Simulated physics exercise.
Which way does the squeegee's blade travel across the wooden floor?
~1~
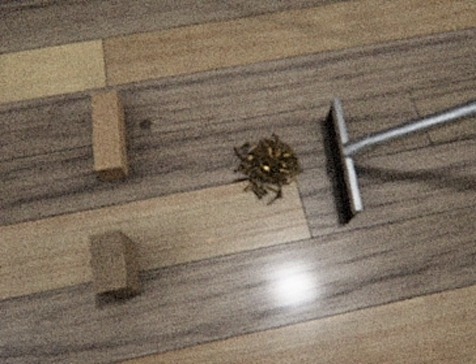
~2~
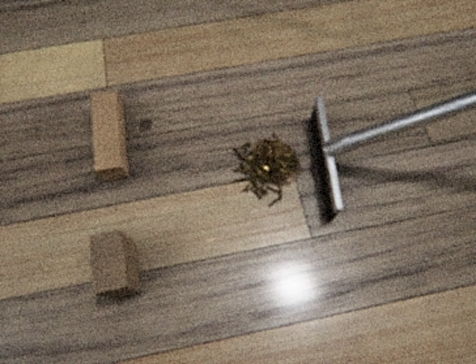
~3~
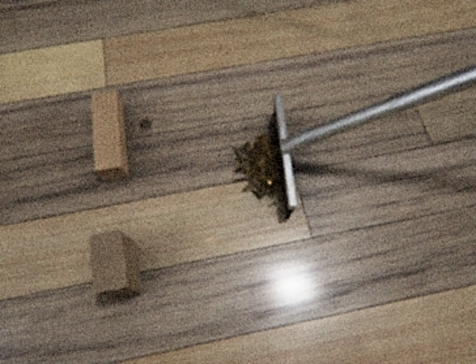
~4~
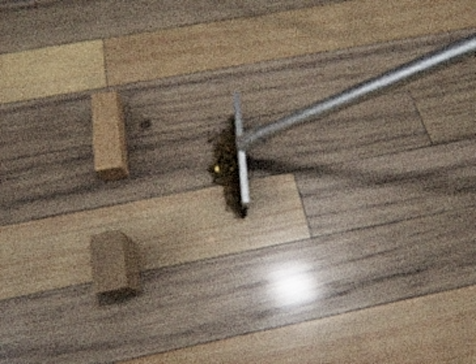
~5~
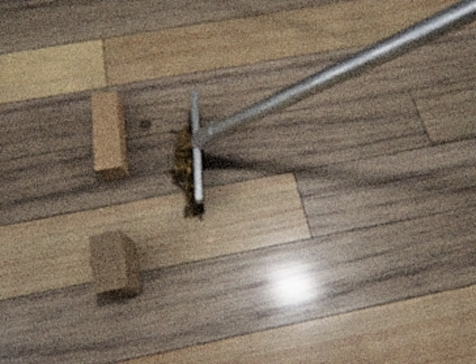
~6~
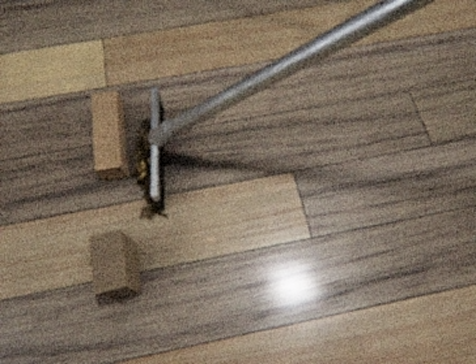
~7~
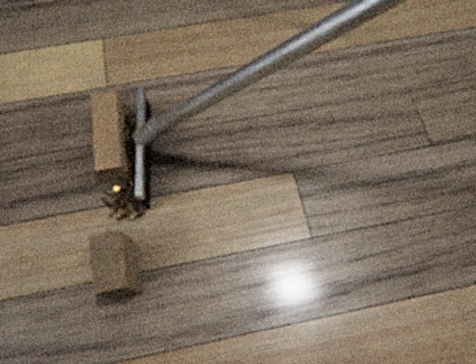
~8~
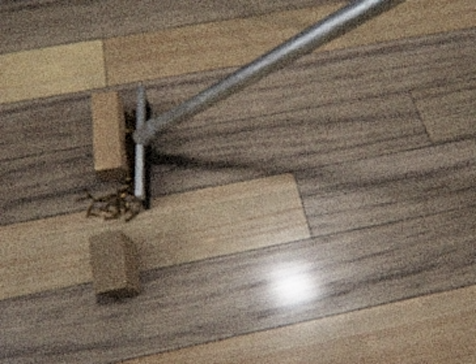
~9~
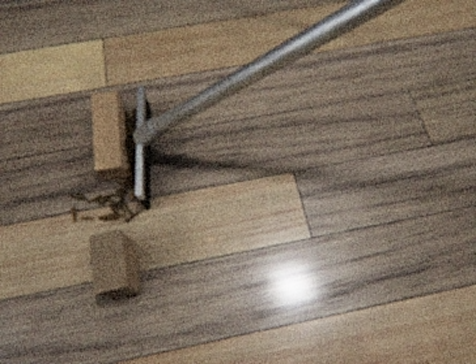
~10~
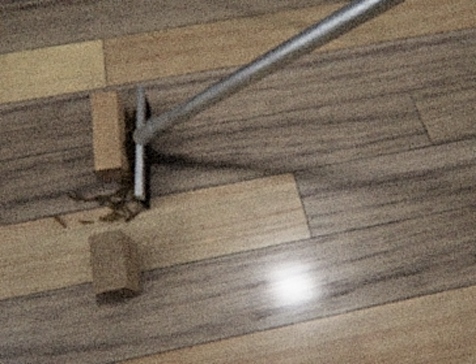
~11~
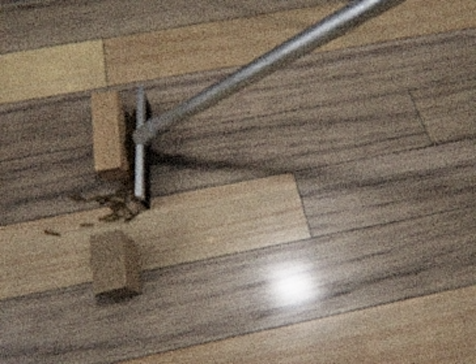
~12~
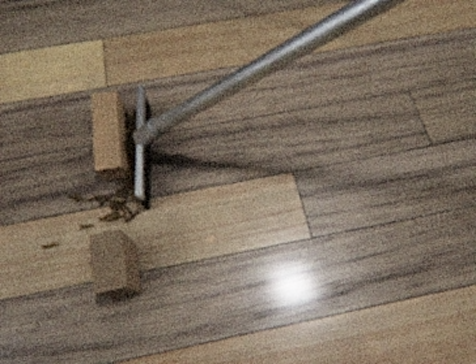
The blade travels to the left, pushing the pile of small pieces toward the two blocks.
